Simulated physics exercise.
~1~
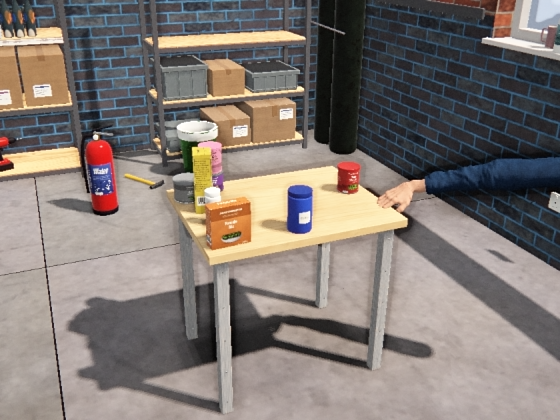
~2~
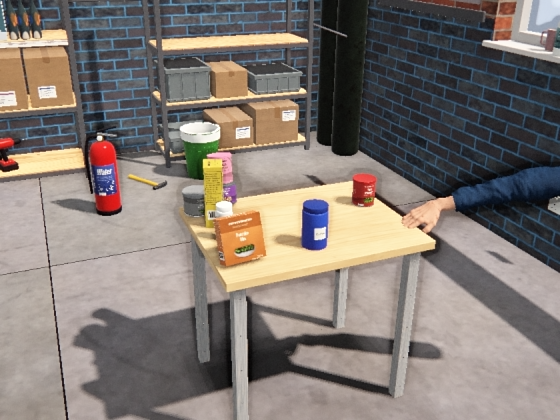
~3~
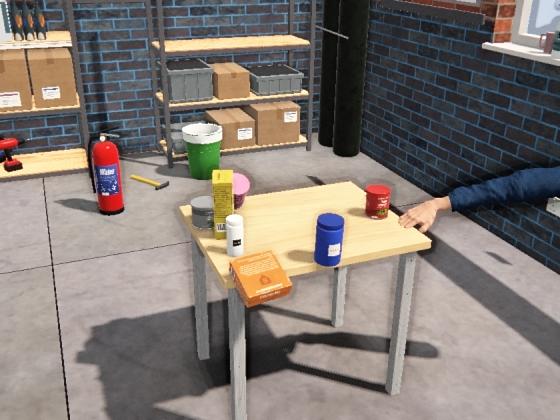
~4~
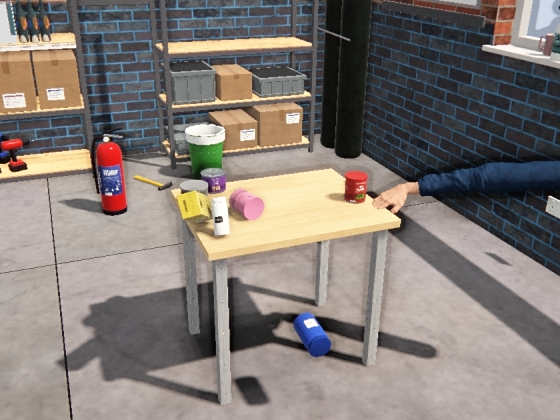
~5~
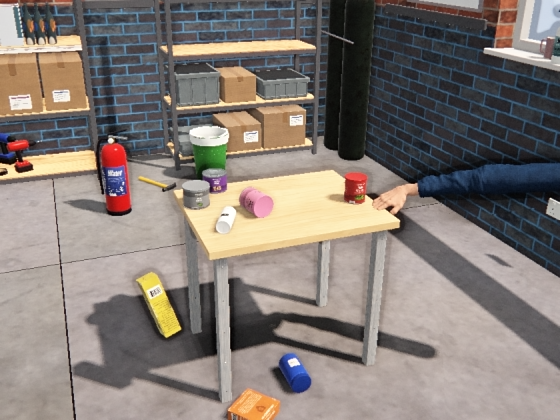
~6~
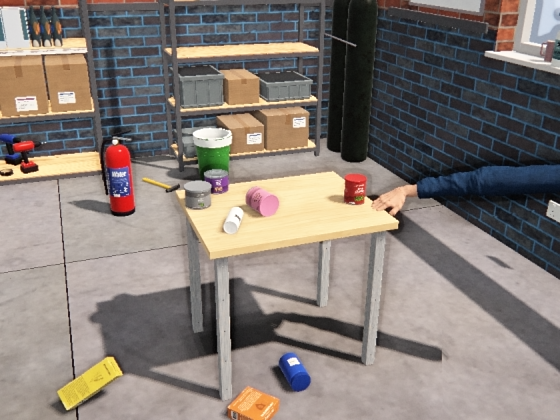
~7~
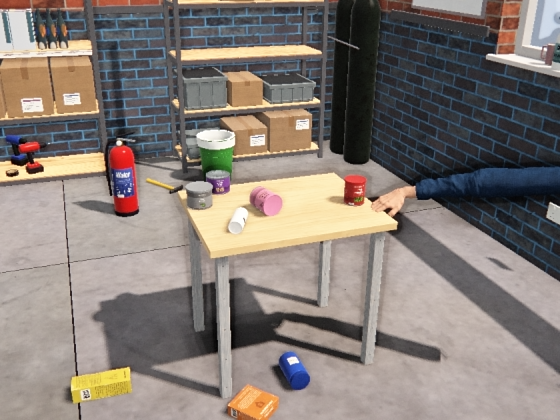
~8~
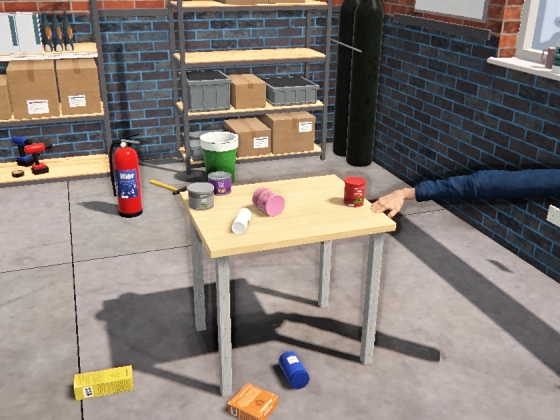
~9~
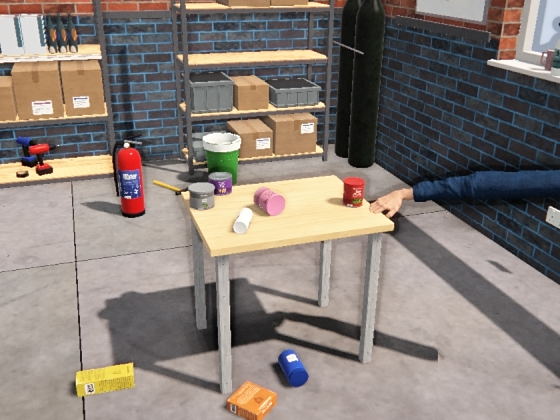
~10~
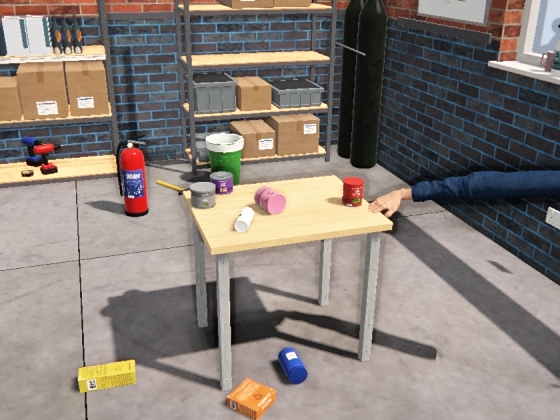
In a brick-walled garage, a hand jerked a small wooden table towards the viewer and back, sending the orange packet, blue jar and yellow carton to the floor, while the pink tin and white shaker toppled on top and the red tin stayed standing.
